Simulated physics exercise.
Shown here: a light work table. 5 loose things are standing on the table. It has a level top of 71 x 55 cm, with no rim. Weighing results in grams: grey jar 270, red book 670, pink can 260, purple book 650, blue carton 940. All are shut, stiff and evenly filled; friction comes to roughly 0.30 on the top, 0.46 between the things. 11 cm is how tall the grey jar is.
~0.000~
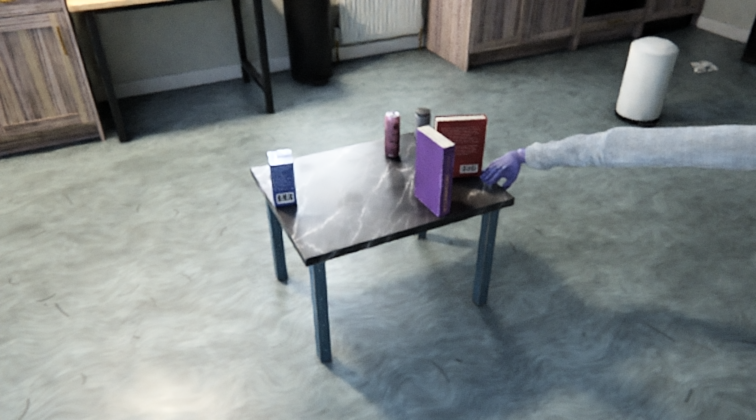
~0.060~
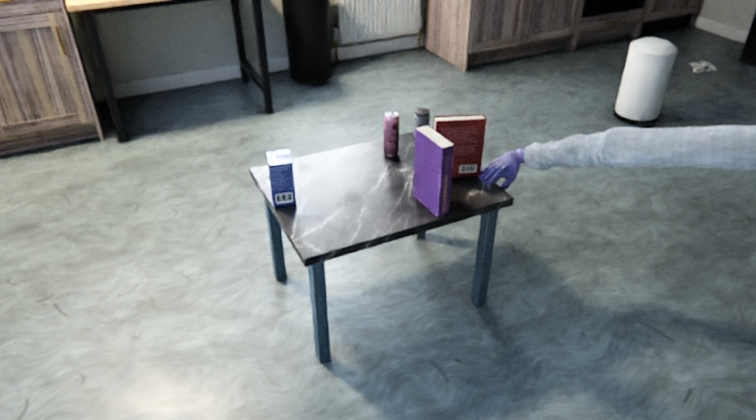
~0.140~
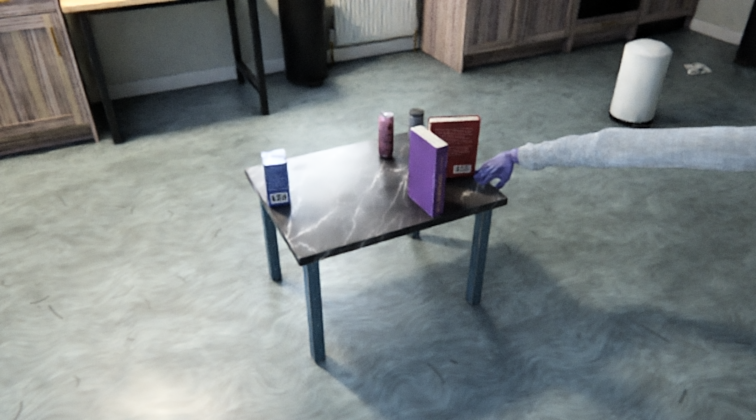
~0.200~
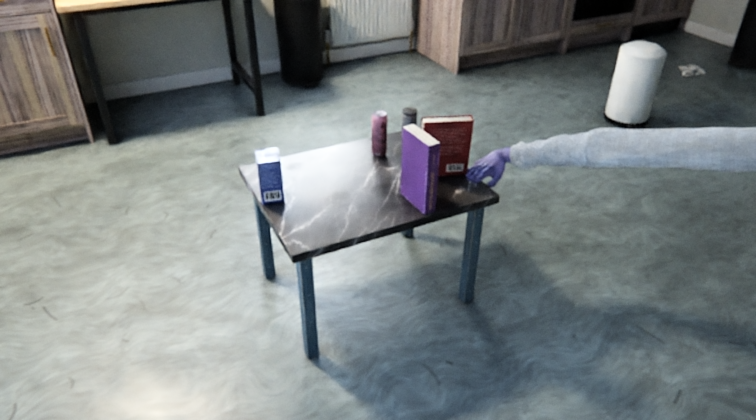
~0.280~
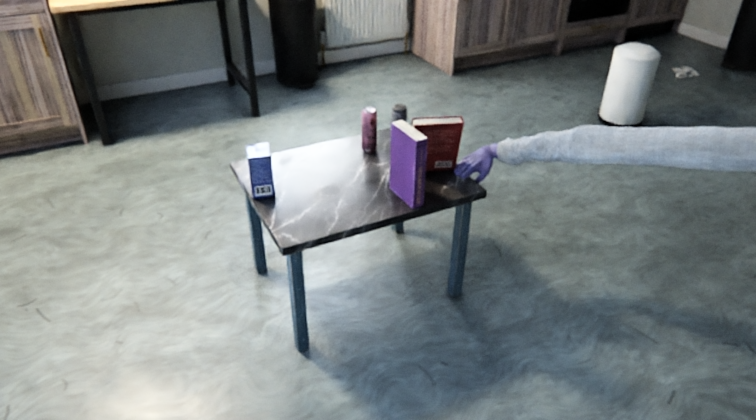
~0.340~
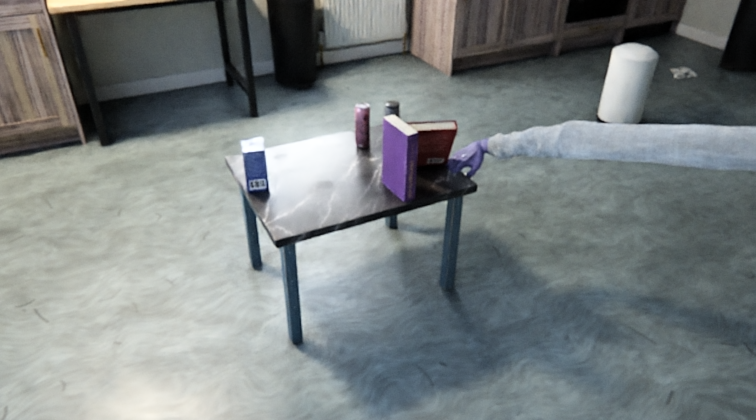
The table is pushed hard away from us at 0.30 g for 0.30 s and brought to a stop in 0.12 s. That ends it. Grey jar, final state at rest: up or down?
Down.
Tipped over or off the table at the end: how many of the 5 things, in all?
Count: 2.
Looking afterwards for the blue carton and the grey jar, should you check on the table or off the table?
At the end the blue carton stays inside the limits and the grey jar winds up past the limits.
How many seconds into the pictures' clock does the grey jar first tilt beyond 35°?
It happens near 0.6 s.
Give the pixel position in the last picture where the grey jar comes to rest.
It finishes at roughly (352, 180).
After 0.44 s, table shifted 18 cm; red book 64° off upright.
After 0.54 s, table shifted 19 cm; grey jar now off the table; red book on its side; blue carton moved 6 cm.
After 0.74 s, table shifted 19 cm; red book on its side; blue carton moved 8 cm; pink can moved 8 cm.
In the end (1.2 s), off the table and tipped over, grey jar; toppled on the table, red book; not toppled but over 5 cm from the start, pink can, purple book and blue carton. In the last view, grey jar near (352, 180).
